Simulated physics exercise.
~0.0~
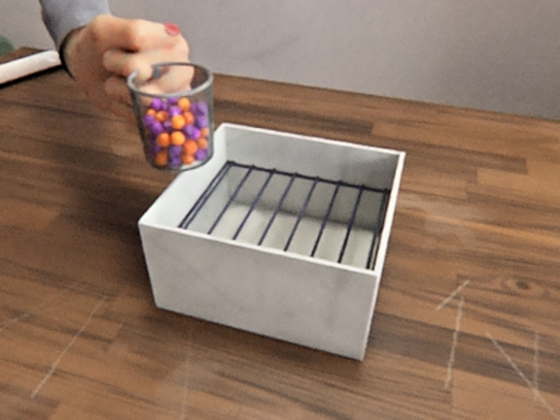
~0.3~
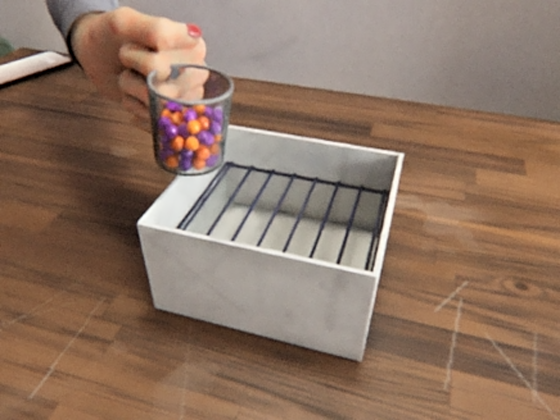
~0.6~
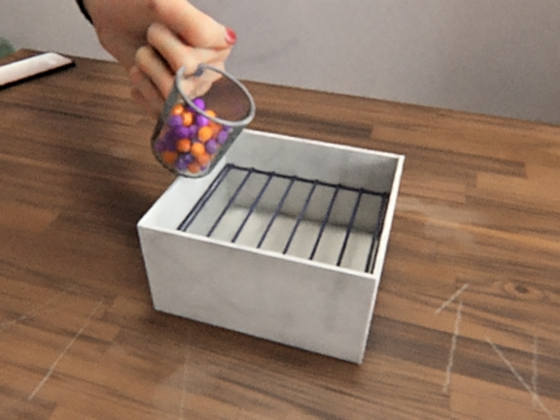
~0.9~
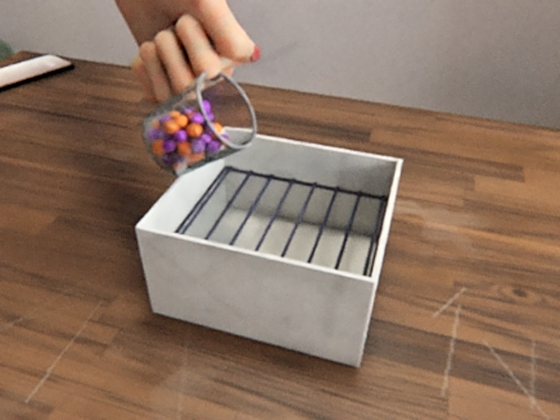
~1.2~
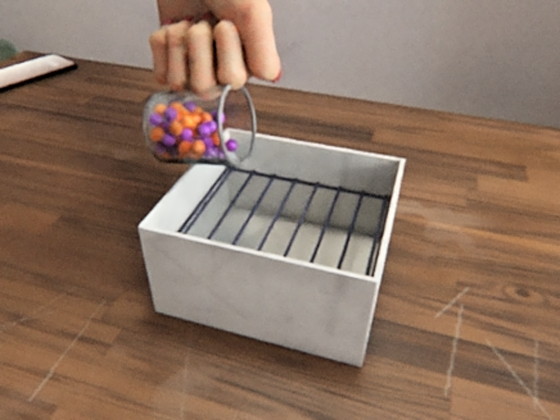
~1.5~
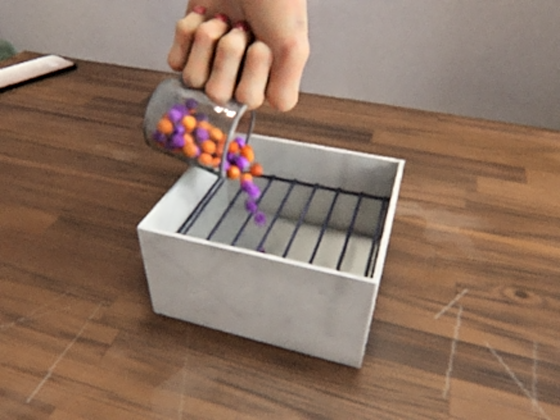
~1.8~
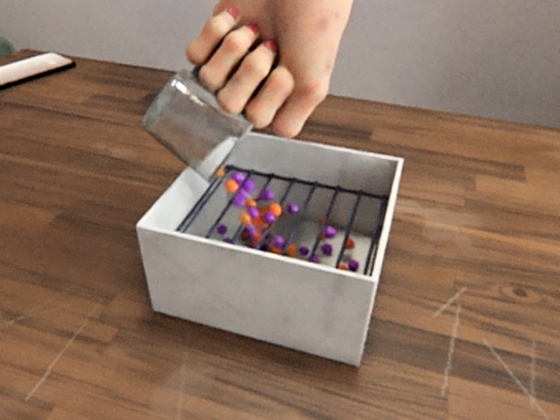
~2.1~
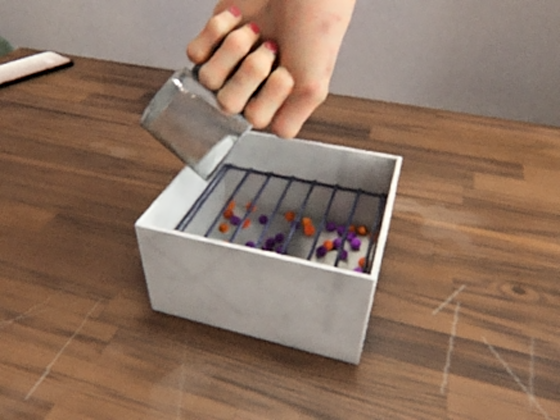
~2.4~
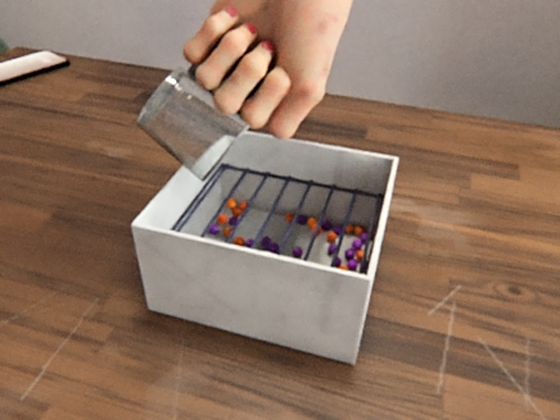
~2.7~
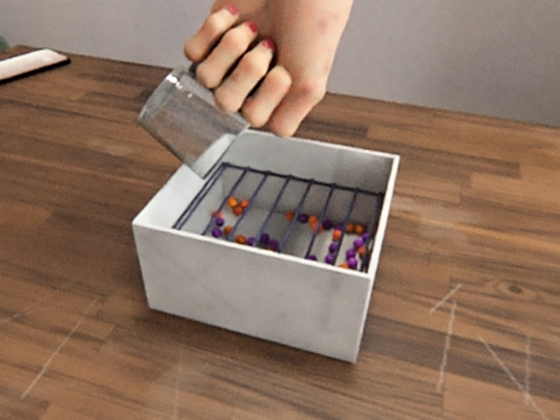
Purple and orange beads pouring from a hand-tipped clear cup into a white box, falling through dark wires and settling beneath.
